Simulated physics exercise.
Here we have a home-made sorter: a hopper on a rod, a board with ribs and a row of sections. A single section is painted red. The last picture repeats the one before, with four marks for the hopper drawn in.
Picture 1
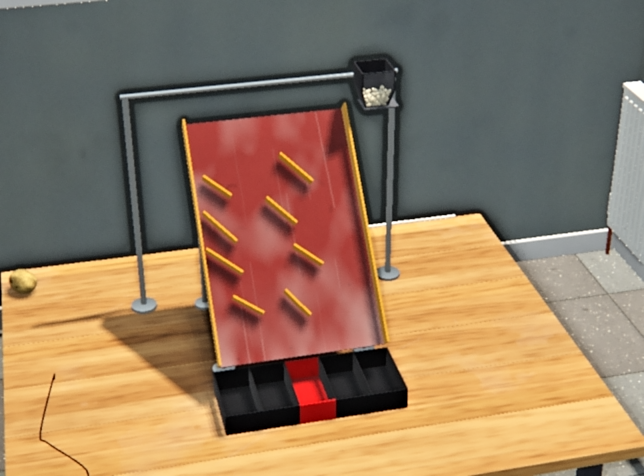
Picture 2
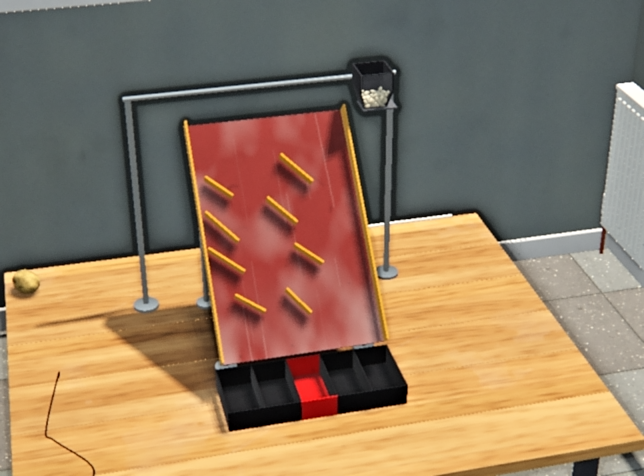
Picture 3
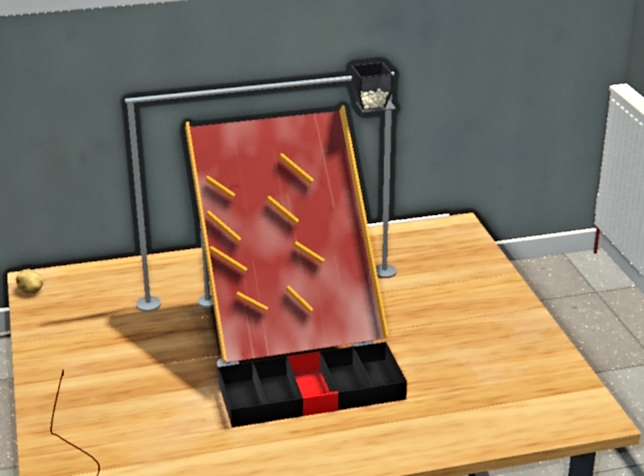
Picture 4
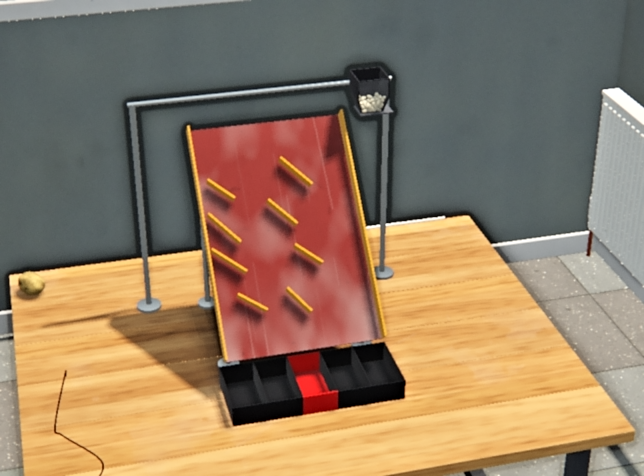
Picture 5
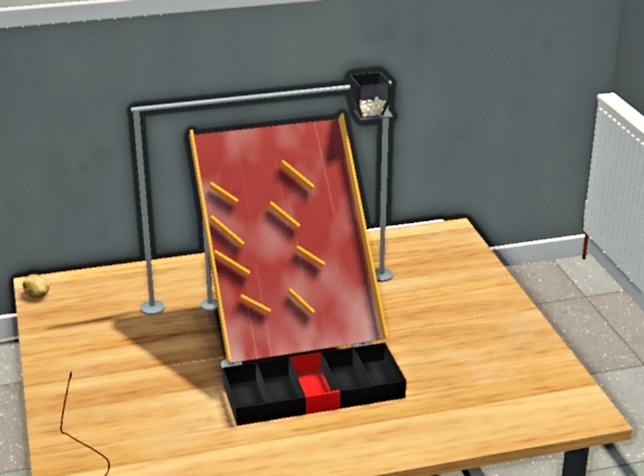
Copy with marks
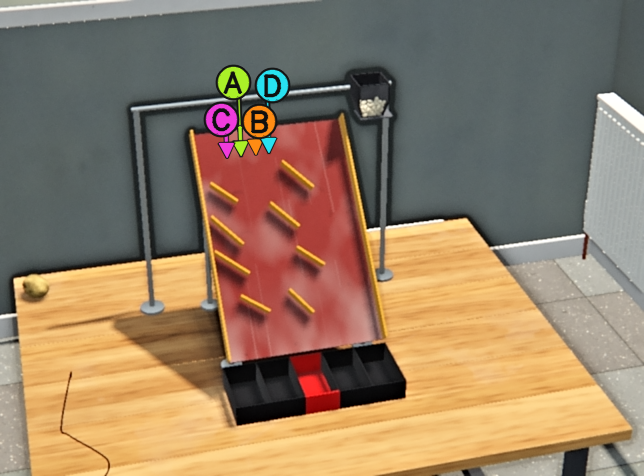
The clip shows a hopper of white beans on a rod above a tilted red board with yellow ribs and a row of black sections, one painted red; the view shifts slightly while nothing on the table visibly moves.
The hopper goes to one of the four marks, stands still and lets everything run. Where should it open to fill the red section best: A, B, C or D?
Choose A.
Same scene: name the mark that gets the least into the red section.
That would be D.
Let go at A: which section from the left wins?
The third.
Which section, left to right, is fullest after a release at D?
The fifth from the left.
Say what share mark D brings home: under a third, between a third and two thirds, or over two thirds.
It is under a third.
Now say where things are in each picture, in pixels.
The first frame shows hopper near (373, 98), white beans, door shut.
The second frame shows ribs (205, 176) to (233, 195), (281, 153) to (313, 181), (206, 211) to (239, 240).
The third frame shows ribs (269, 197) to (298, 221), (211, 247) to (247, 269), (296, 242) to (324, 260).
The fourth frame shows ribs (238, 294) to (268, 309), (288, 287) to (312, 311).
The fifth frame shows red section near (323, 401), number 3 of 5 from the left.
On the marked copy, mark A meets the board at (240, 150); mark B meets the board at (255, 149); mark C meets the board at (226, 152); mark D meets the board at (268, 147).
With A, close to two thirds in the red section, close to a third in other sections.
With B, close to a third in the red section, close to two thirds in other sections.
With C, close to a quarter in the red section, close to two thirds in other sections, a small share held on the board.
With D, close to a quarter in the red section, the bulk in other sections.
